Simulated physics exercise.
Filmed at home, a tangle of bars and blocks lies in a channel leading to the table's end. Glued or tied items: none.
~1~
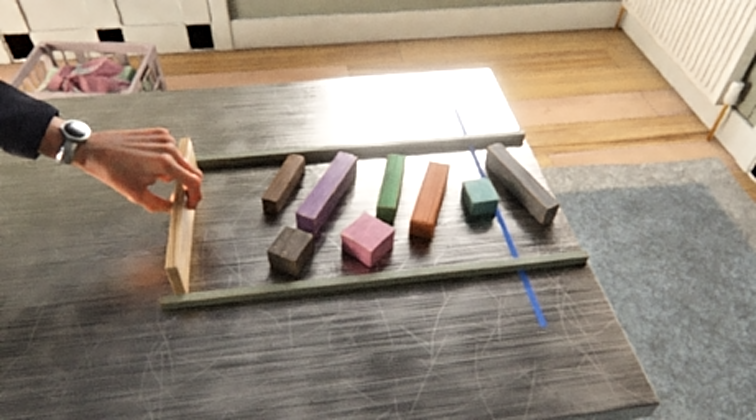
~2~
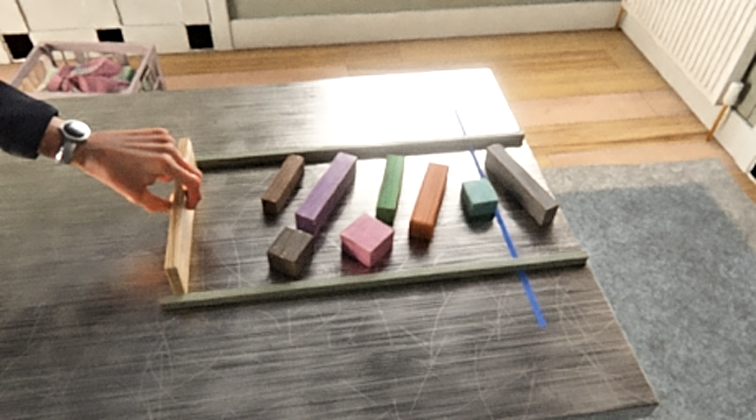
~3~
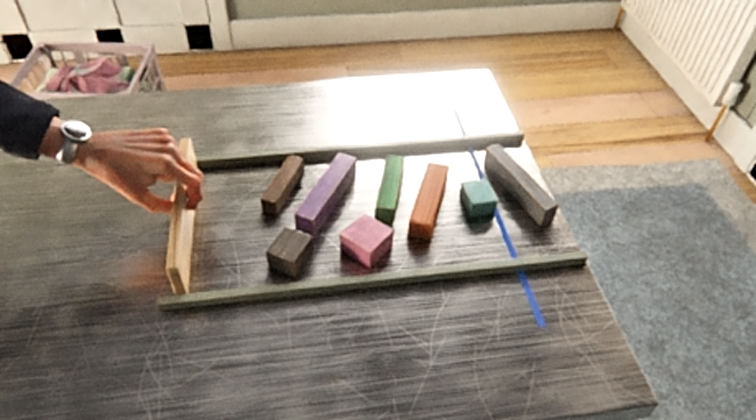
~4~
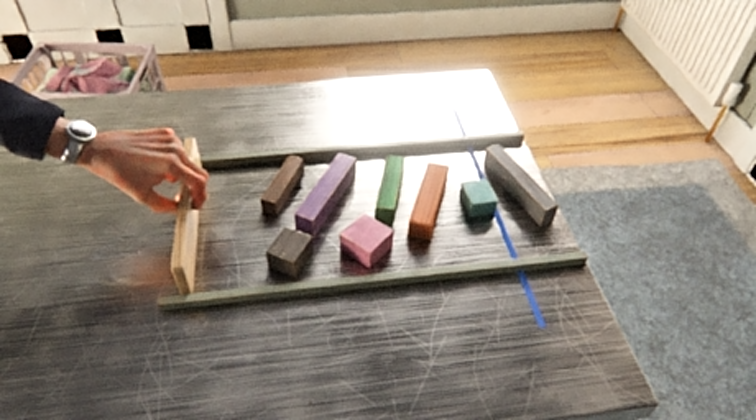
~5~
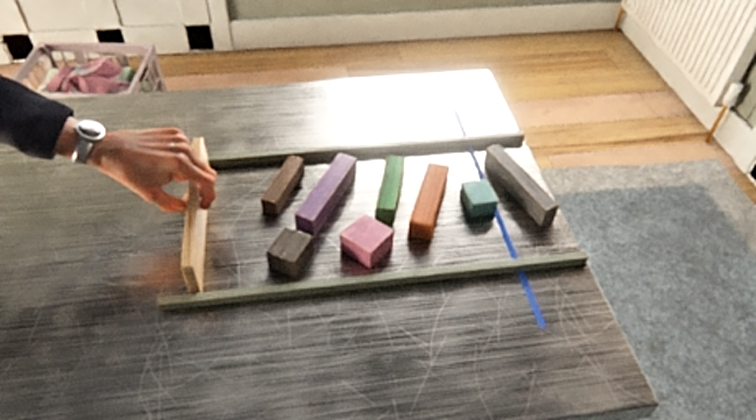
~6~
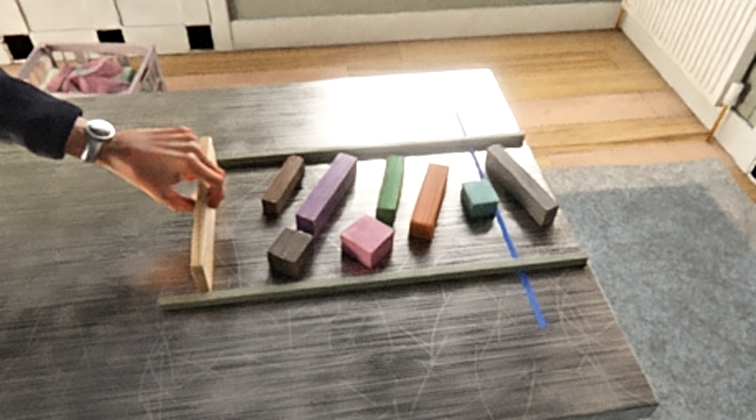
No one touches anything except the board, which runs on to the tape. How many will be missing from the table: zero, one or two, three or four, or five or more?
Well, more than two but under five end up dropping off.
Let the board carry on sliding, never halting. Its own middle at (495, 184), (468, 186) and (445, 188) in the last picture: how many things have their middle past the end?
It comes out as 3, then 2, then 1.
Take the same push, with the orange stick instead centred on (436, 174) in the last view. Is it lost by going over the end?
Result: It comes off.
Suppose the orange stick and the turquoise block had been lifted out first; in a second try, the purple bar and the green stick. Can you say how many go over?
You'd count 1 the first time and 1 the second time.
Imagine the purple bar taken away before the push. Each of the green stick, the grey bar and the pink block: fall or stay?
Well, the green stick is left in place, the grey bar topples off and the pink block is left in place.
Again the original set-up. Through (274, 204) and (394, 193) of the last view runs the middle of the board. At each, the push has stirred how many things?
Tally at point one: 2; at point two: 7.
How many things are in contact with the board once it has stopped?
2 of them.
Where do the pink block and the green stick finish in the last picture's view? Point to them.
Pink block: About (560, 233); green stick: About (532, 177).
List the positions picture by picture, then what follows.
Grey bar (520, 182); turquoise block (479, 196); orange stick (430, 198); board (184, 211); tape (492, 198), in the first picture.
Turquoise block (479, 197); brown bar (284, 184), in the second picture.
Orange stick (429, 199); pink block (367, 240), in the third picture.
Grey bar (519, 183); black block (290, 252), in the fourth picture.
Turquoise block (479, 198); board (197, 211), in the fifth picture.
Grey bar (520, 183); turquoise block (479, 197); orange stick (430, 199); board (206, 210); tape (492, 199), in the sixth picture.
Soon after, none off yet; grey bar at rest near (520, 183); turquoise block at rest near (479, 197); orange stick at rest near (430, 199).
Then, none off yet; grey bar moving near (524, 182); turquoise block moved about its own width near (506, 195); orange stick moved a little near (481, 194).
At rest, the number that fall off is three or four; fallen, orange stick, turquoise block and grey bar.
